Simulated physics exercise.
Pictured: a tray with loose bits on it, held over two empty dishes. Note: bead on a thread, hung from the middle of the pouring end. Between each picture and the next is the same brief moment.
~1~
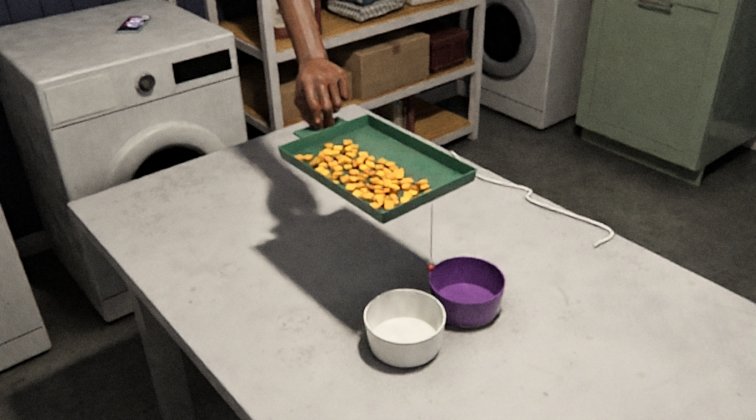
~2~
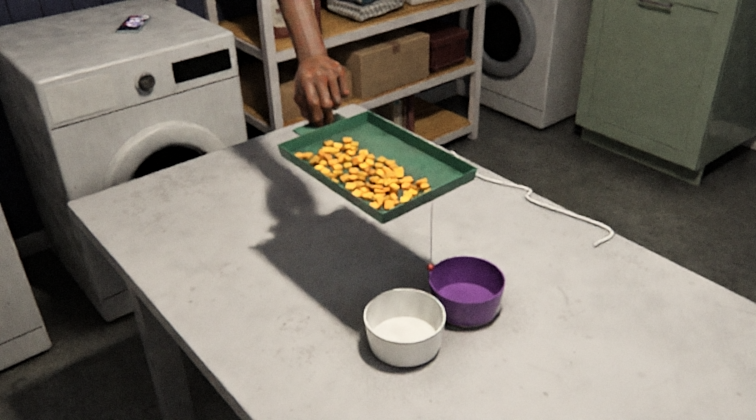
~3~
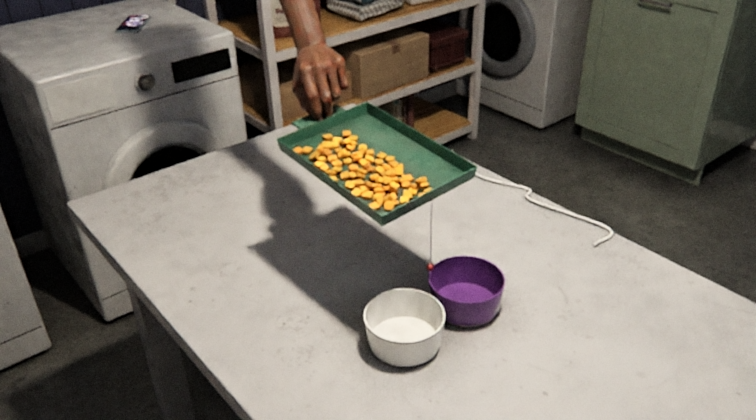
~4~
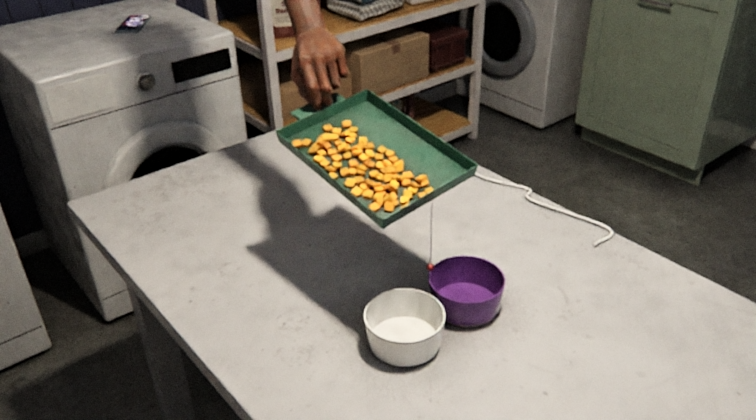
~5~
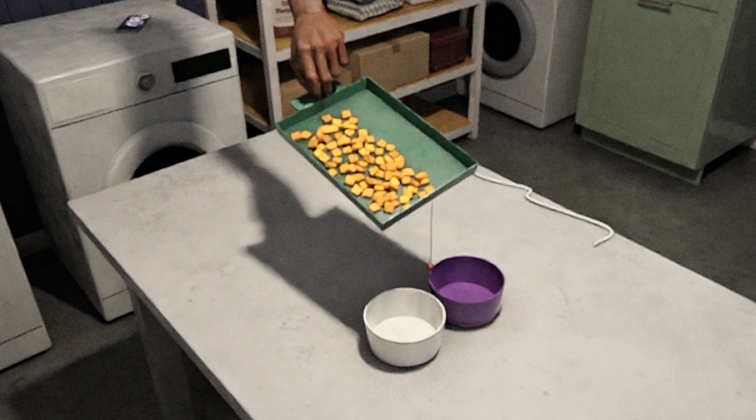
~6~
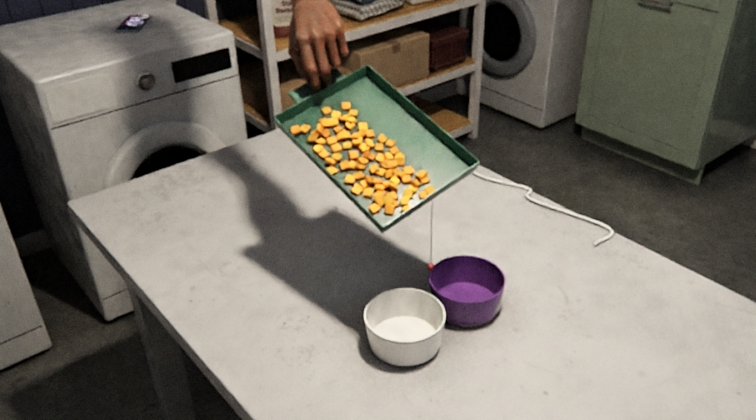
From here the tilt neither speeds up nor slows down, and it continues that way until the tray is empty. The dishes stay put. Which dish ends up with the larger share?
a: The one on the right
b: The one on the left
(b) The one on the left.
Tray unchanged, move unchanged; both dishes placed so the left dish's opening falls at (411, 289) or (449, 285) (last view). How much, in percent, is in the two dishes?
Close to 70 %, followed by close to 0 %.
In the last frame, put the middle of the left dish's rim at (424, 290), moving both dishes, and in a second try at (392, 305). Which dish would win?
First try: The leftmost dish. Second try: The leftmost dish.
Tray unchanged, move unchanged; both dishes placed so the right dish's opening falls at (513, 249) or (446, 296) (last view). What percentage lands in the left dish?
I'd say about 0 percent, followed by about 10 percent.
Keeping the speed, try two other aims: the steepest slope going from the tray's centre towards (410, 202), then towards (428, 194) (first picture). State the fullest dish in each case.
Results - the dish on the left side first, the dish on the right side second.
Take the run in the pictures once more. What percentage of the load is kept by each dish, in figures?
70 percent ends in the left dish, 0 percent in the right.
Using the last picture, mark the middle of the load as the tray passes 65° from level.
Somewhere about (379, 193).
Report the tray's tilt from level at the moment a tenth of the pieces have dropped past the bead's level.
Angle reached: About 85°.
Soon after the last picture, tray tipped steeply; all on the tray.
A little later, tray tipped past a quarter turn; about two thirds on the tray; about a third in the left dish; a stray few outside both; a small part in the air.
Later still, tray tipped past a quarter turn; most in the left dish; about a quarter outside both.
At rest, tray tipped past a quarter turn; most in the left dish; none in the right dish; about a quarter outside both.
